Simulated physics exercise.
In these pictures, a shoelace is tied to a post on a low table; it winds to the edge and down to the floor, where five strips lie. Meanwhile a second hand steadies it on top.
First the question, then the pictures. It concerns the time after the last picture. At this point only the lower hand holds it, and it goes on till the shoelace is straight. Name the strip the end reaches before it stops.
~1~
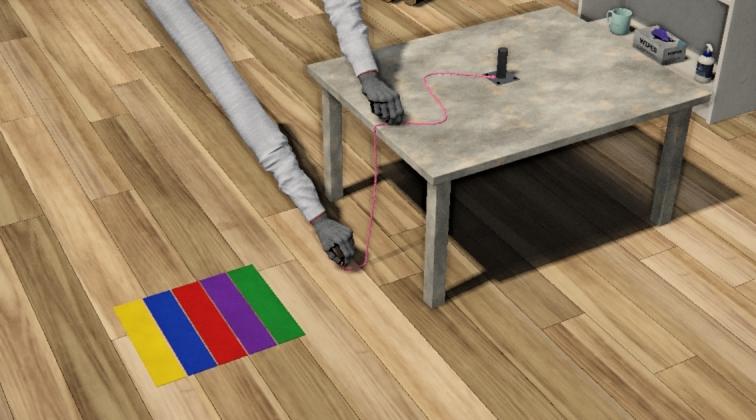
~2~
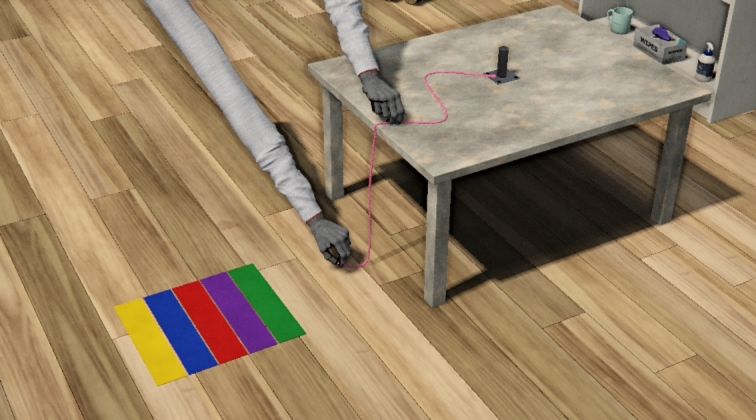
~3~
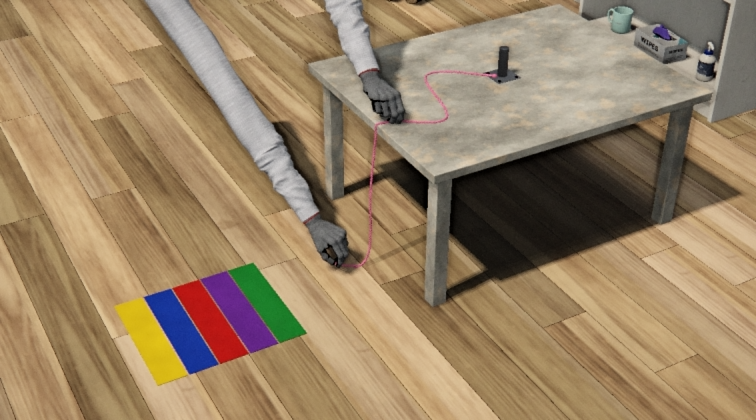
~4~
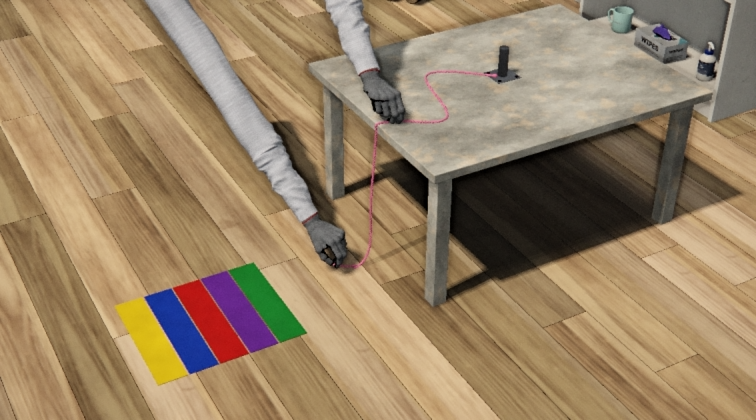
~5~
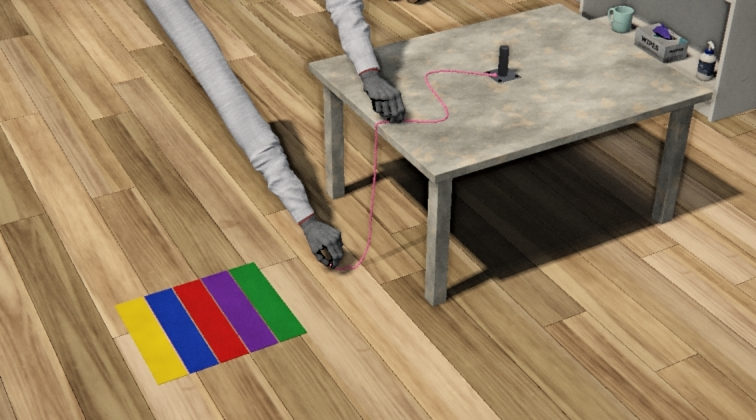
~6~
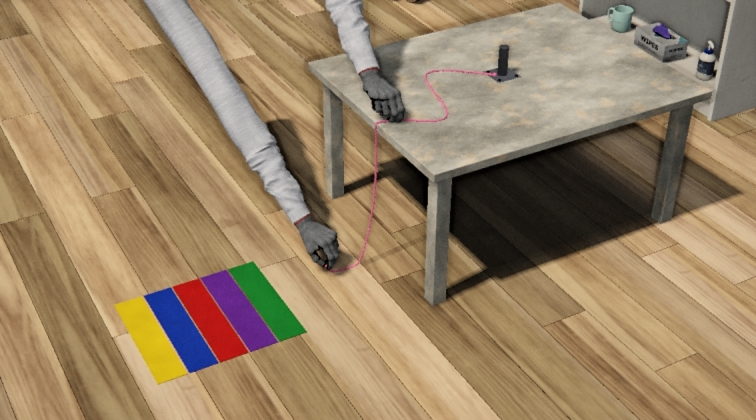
Yellow.
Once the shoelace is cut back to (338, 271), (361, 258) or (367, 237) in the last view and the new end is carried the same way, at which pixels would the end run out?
(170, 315), (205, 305), (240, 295).
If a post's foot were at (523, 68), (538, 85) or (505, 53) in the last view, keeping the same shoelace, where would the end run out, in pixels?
Roughly (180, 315), (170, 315) and (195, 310).
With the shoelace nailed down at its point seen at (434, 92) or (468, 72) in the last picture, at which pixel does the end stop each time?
Taking the tries in turn, you get (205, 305) and then (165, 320).
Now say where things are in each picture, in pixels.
End (342, 263); green (282, 326); purple (254, 336); red (224, 346); blue (194, 356); yellow (163, 367), in the first picture.
End (338, 263); shoelace through (462, 73) (429, 87) (446, 119) (377, 126) (370, 187) (370, 246), in the second picture.
End (336, 264), in the third picture.
End (334, 264); shoelace through (463, 72) (429, 87) (447, 118) (378, 126) (372, 186) (370, 246), in the fourth picture.
End (331, 265), in the fifth picture.
End (326, 266); shoelace through (463, 71) (429, 86) (446, 117) (378, 125) (375, 185) (365, 245), in the sixth picture.
Early on, end near (210, 303); over red.
Midway, end near (172, 316); over blue.
At the end of the slack, end near (147, 324); over yellow. It gets as far as the yellow strip.
